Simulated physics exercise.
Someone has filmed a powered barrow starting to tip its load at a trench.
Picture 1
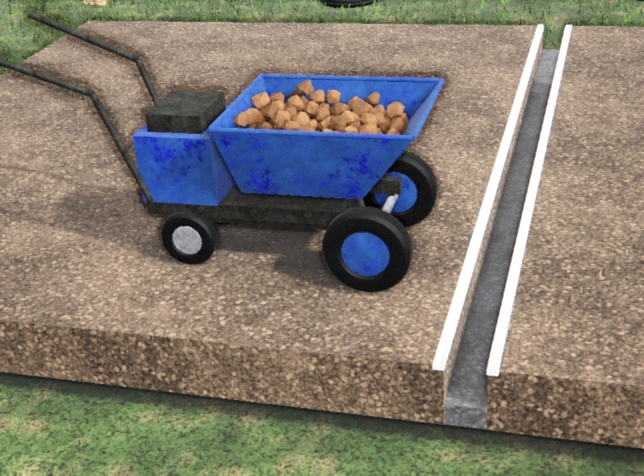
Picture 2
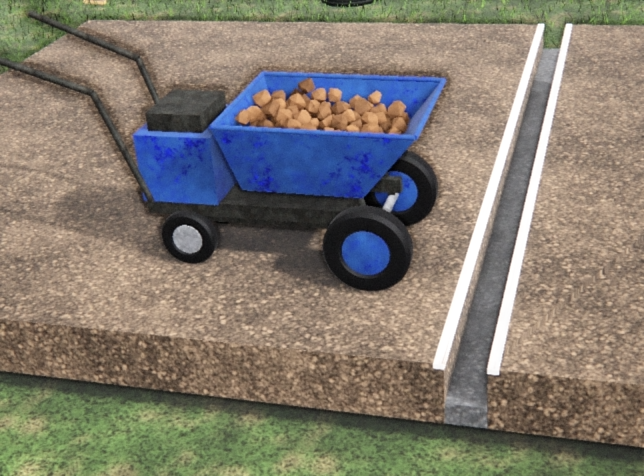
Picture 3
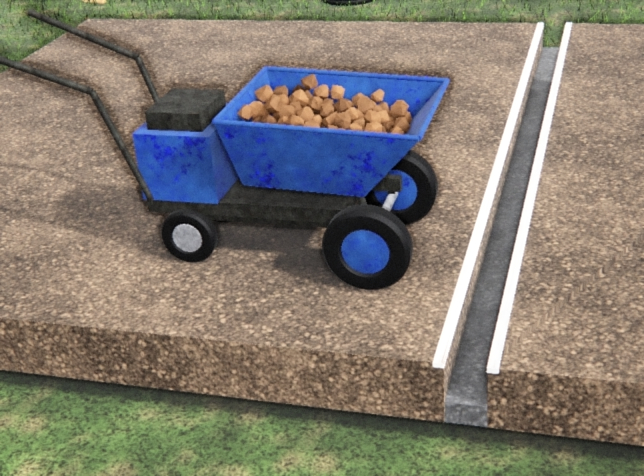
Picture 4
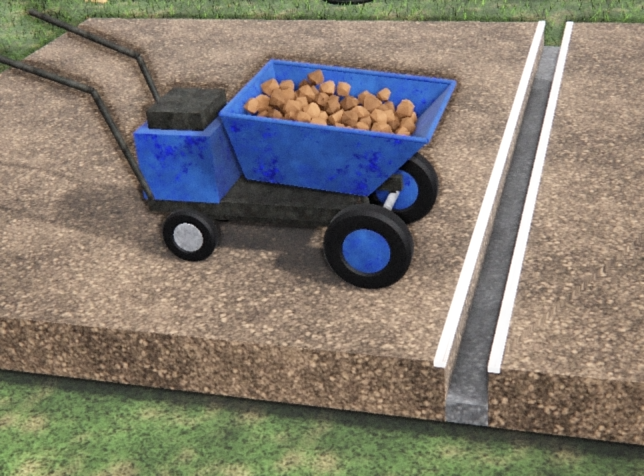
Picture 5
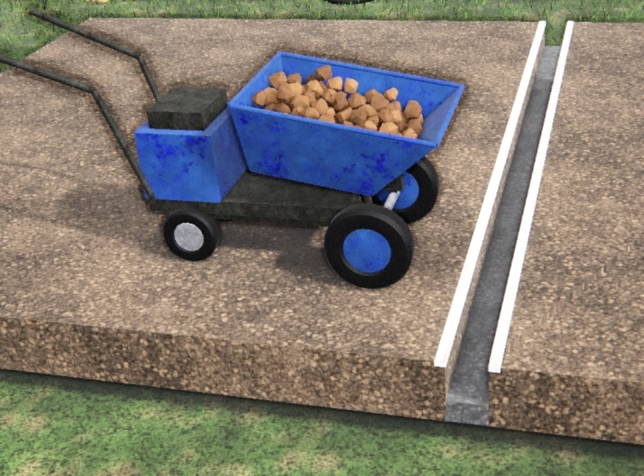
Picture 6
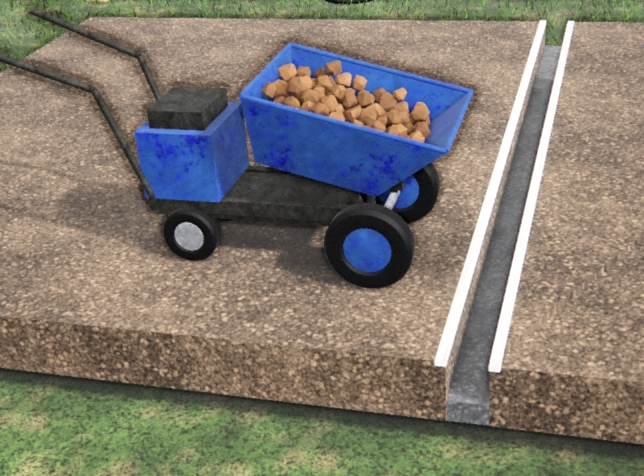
The clip opens on a blue powered barrow holding brown clods, standing on brown ground left of a narrow, white-edged trench. At first the skip sits level, then its rear slowly lifts and it tilts slightly toward the right, while the wheels stay put and the clods remain heaped inside.
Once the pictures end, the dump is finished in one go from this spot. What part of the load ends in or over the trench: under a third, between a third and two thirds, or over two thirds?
The trench takes less than a third.
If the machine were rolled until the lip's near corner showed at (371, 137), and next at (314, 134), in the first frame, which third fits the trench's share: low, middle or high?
At the first place the middle third, at the second in the middle band.
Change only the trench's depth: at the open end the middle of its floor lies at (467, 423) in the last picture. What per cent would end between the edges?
About 0 per cent.
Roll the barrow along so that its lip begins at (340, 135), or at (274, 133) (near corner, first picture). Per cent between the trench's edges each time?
In turn 50 and 30 in a hundred.
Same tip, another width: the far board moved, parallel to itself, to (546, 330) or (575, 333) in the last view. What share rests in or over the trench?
The first gives 60 %, the second 80 %.
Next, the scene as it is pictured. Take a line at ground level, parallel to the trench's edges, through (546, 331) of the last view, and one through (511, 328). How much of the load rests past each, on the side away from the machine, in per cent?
First some 60, then 80 per cent.
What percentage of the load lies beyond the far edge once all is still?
Near 85 %.
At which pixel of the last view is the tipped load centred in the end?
Around (585, 258).
Just after the last frame, skip tipped steeply; every one in the skip.
A moment on, skip tipped steeply; the larger part in the skip; about a tenth beyond it; just a few falling.
Further on, skip tipped right over; roughly a quarter in the skip; the larger part beyond it; just a few falling.
When it is over, skip tipped right over; roughly a quarter in the skip; not one in or heaped over the trench; the larger part beyond it.
